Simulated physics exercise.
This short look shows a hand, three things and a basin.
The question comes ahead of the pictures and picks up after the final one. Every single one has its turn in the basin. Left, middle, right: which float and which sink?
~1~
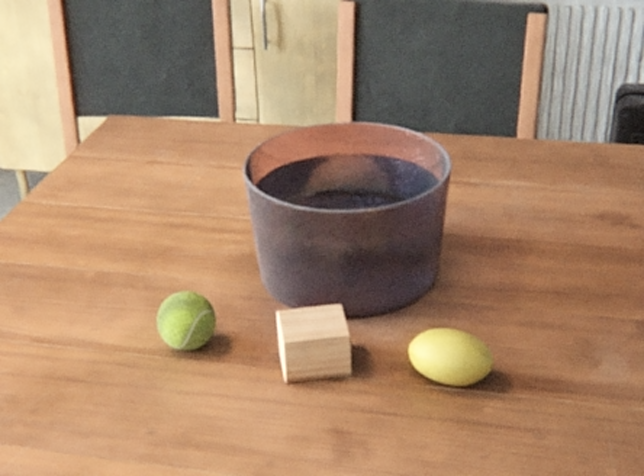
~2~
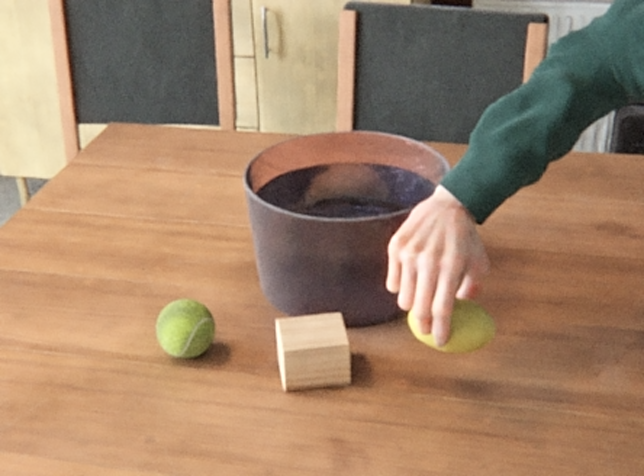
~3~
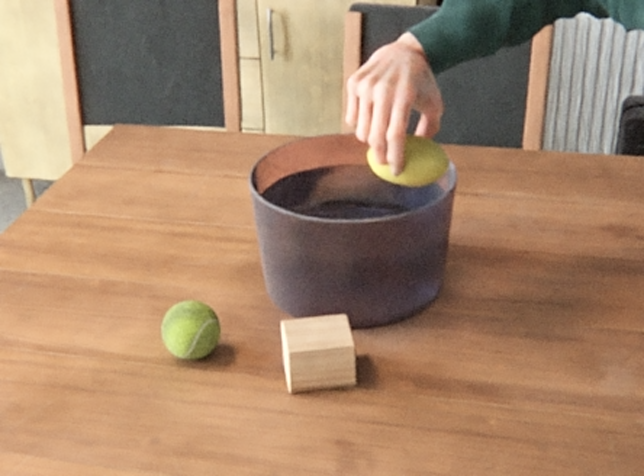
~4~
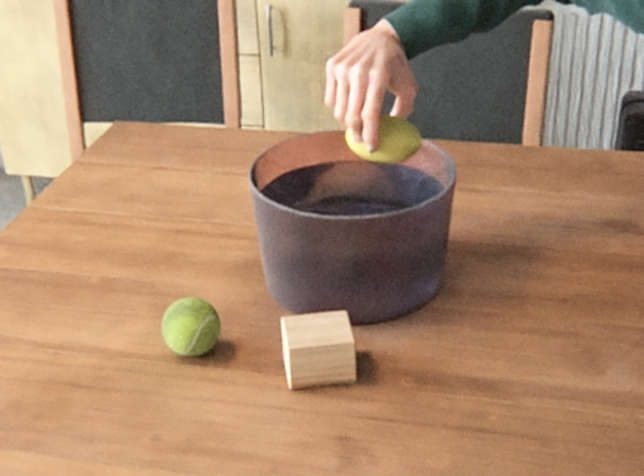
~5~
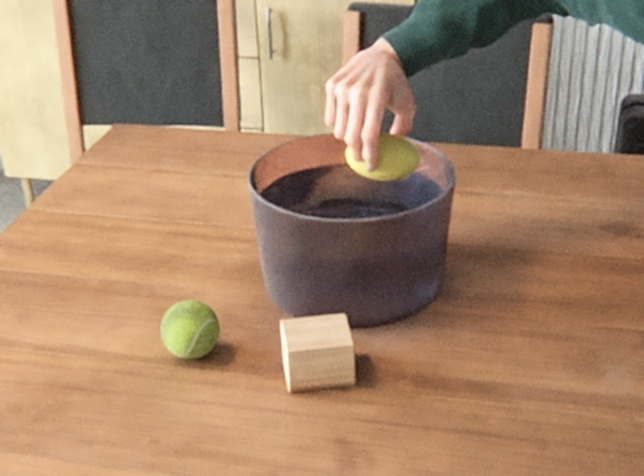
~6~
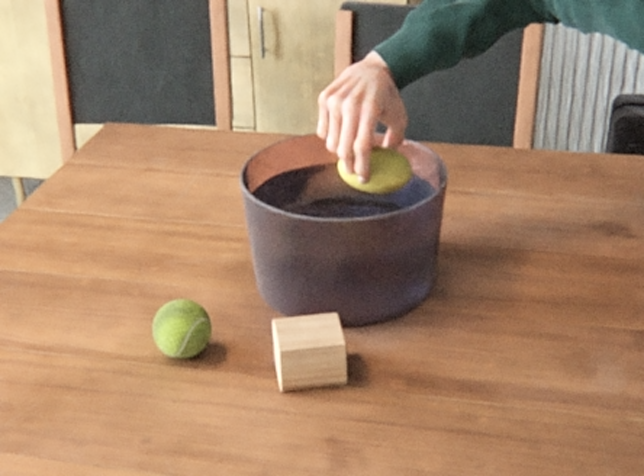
So the left holds at the top, the middle holds at the top, and the right holds at the top.
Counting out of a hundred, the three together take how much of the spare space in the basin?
20 per cent.
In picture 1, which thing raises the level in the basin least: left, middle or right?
Note: The far-left item.
Next, the lemon rides on the surface.
After that, the wooden block rides on the surface.
Finally, the tennis ball rides on the surface; afloat, tennis ball, wooden block and lemon.
